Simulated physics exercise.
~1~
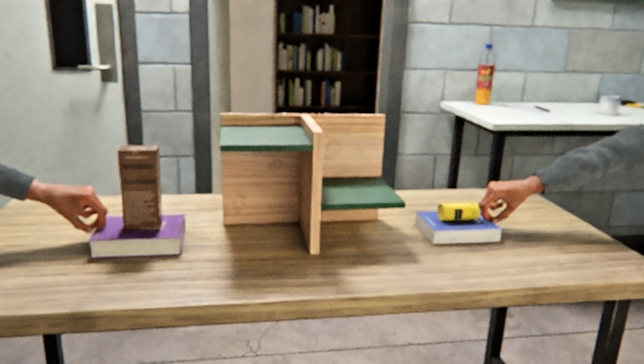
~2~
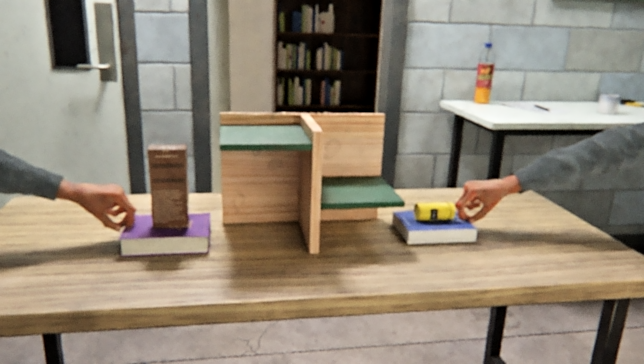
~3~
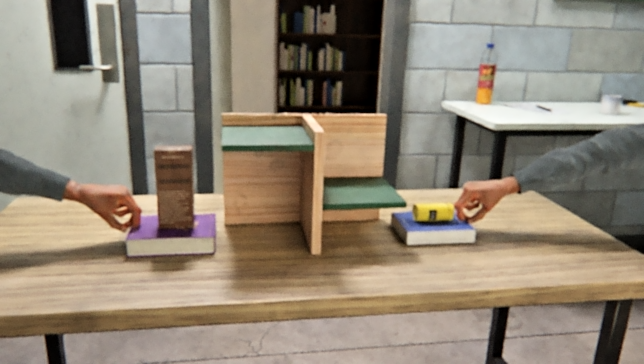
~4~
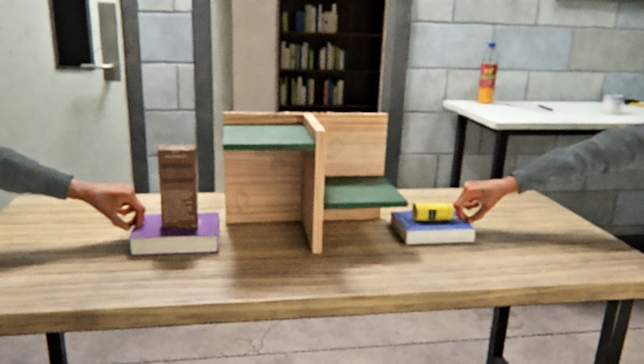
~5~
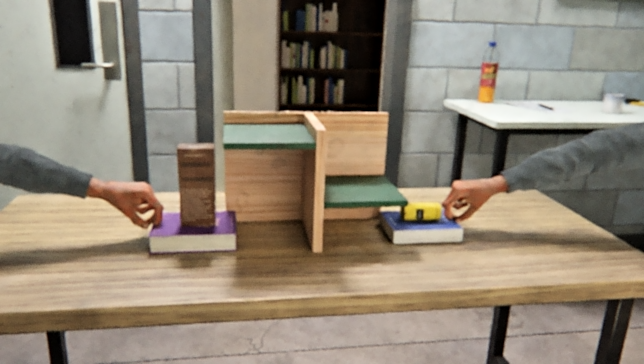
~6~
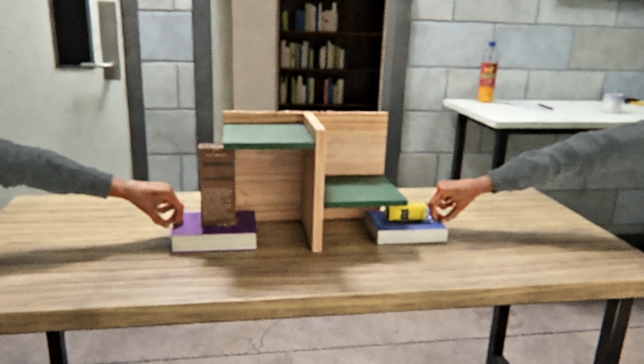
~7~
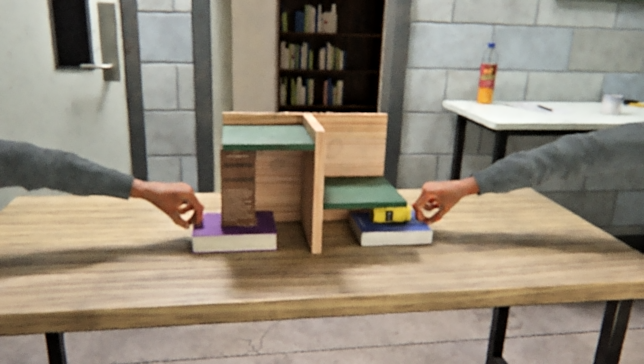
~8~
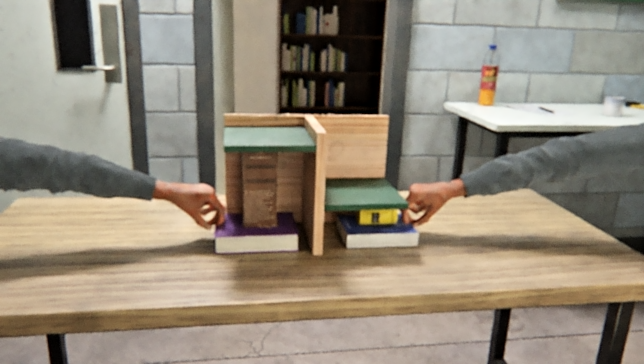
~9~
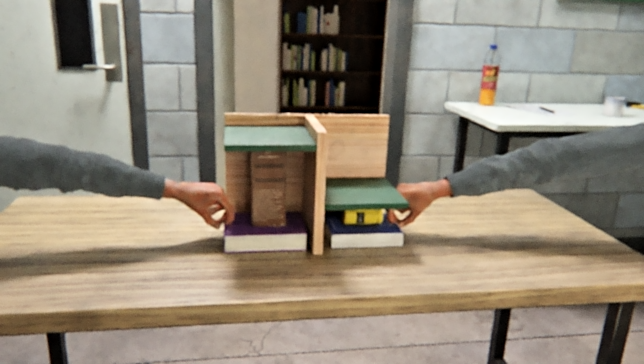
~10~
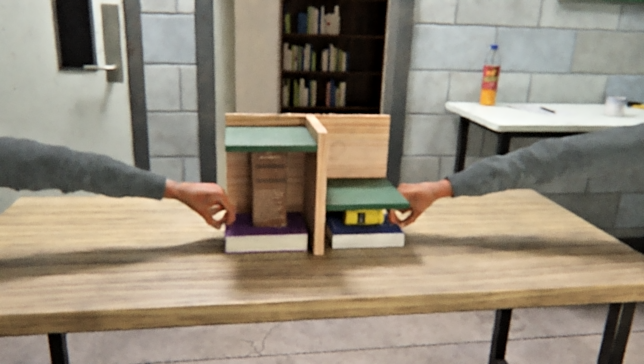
Two hands slide books carrying a brown carton and yellow shaker smoothly beneath green shelves.
